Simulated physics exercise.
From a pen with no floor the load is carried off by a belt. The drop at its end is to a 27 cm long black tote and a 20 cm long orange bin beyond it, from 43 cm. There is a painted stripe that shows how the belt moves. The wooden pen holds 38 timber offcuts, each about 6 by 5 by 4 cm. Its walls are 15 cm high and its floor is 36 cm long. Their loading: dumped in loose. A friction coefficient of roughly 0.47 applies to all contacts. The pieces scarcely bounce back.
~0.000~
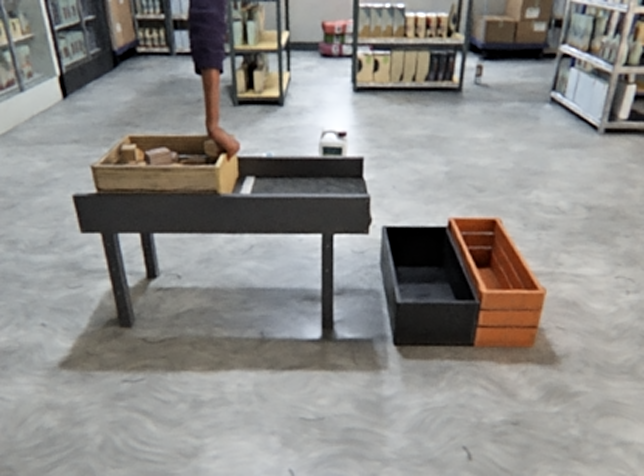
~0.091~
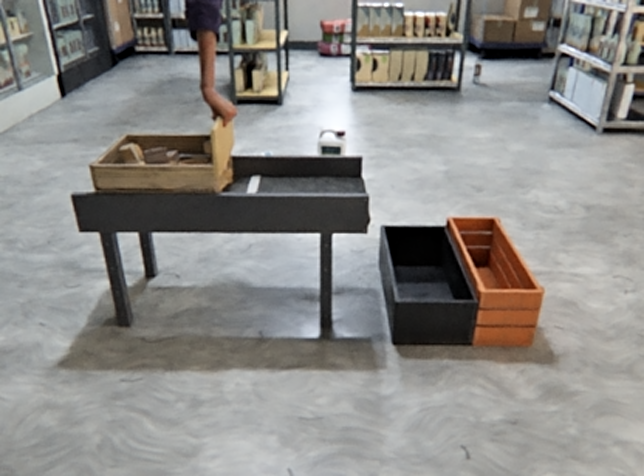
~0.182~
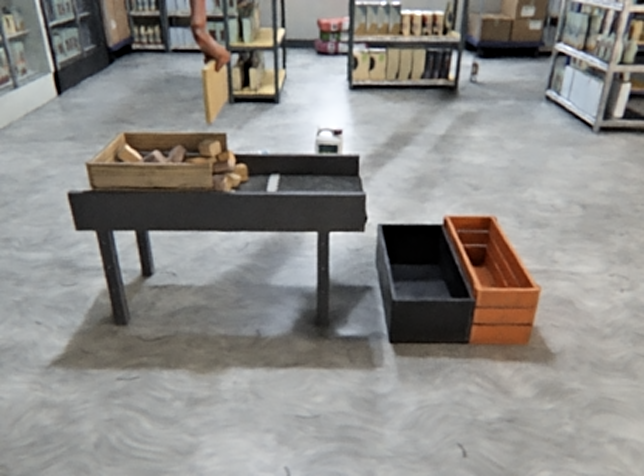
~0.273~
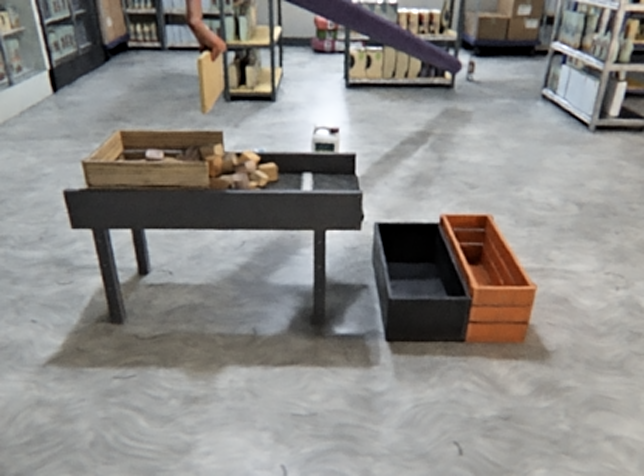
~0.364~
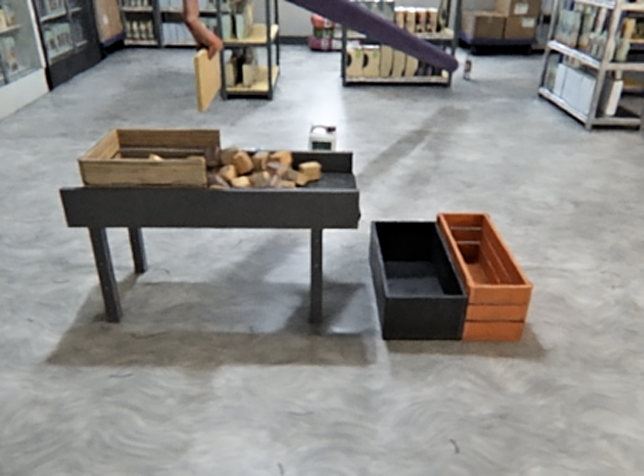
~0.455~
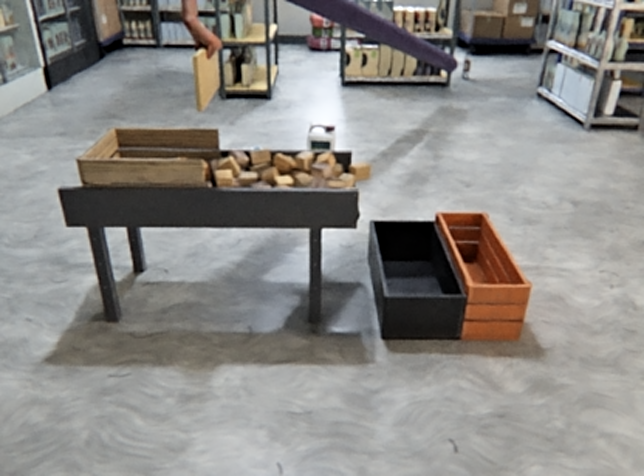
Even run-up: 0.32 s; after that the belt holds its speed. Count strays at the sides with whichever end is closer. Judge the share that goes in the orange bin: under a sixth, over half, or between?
I reckon the majority of the timber offcuts land in the orange bin.
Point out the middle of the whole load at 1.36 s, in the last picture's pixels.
Somewhere around (474, 275) in pixels.
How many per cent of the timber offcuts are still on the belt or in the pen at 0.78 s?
Near 5 in a hundred.
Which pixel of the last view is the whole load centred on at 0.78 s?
I'd put it close to (456, 220).
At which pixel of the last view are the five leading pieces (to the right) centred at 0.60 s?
I'd say near (431, 203).
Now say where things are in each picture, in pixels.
In the first frame (places track the rim corner closest to us here), wooden pen (215, 166); orange bin (541, 292); belt travel 0 cm; all still inside.
The second frame shows wooden pen (214, 166); belt travel 3 cm.
The third frame shows wooden pen (211, 164); belt travel 10 cm; 3 out.
The fourth frame shows wooden pen (207, 162); belt travel 23 cm; 12 out.
The fifth frame shows wooden pen (204, 161); belt travel 41 cm; 22 out, the lowest offcut at (249, 178).
The sixth frame shows wooden pen (203, 160); orange bin (526, 286); belt travel 59 cm; 30 out, the lowest offcut at (262, 190).
After 0.60 s, 1 still in the wooden pen, 19 on the belt and 18 in the air.
After 0.78 s, 15 in the orange bin, 2 on the belt and 21 in the air.
After 1.03 s, 1 in the black tote, 34 in the orange bin and 3 in the air.
Outcome (at 1.36 s), 1 in the black tote, 35 in the orange bin and 2 on the ground beyond the orange bin. Asked share, 35 of 38, 92 per cent.
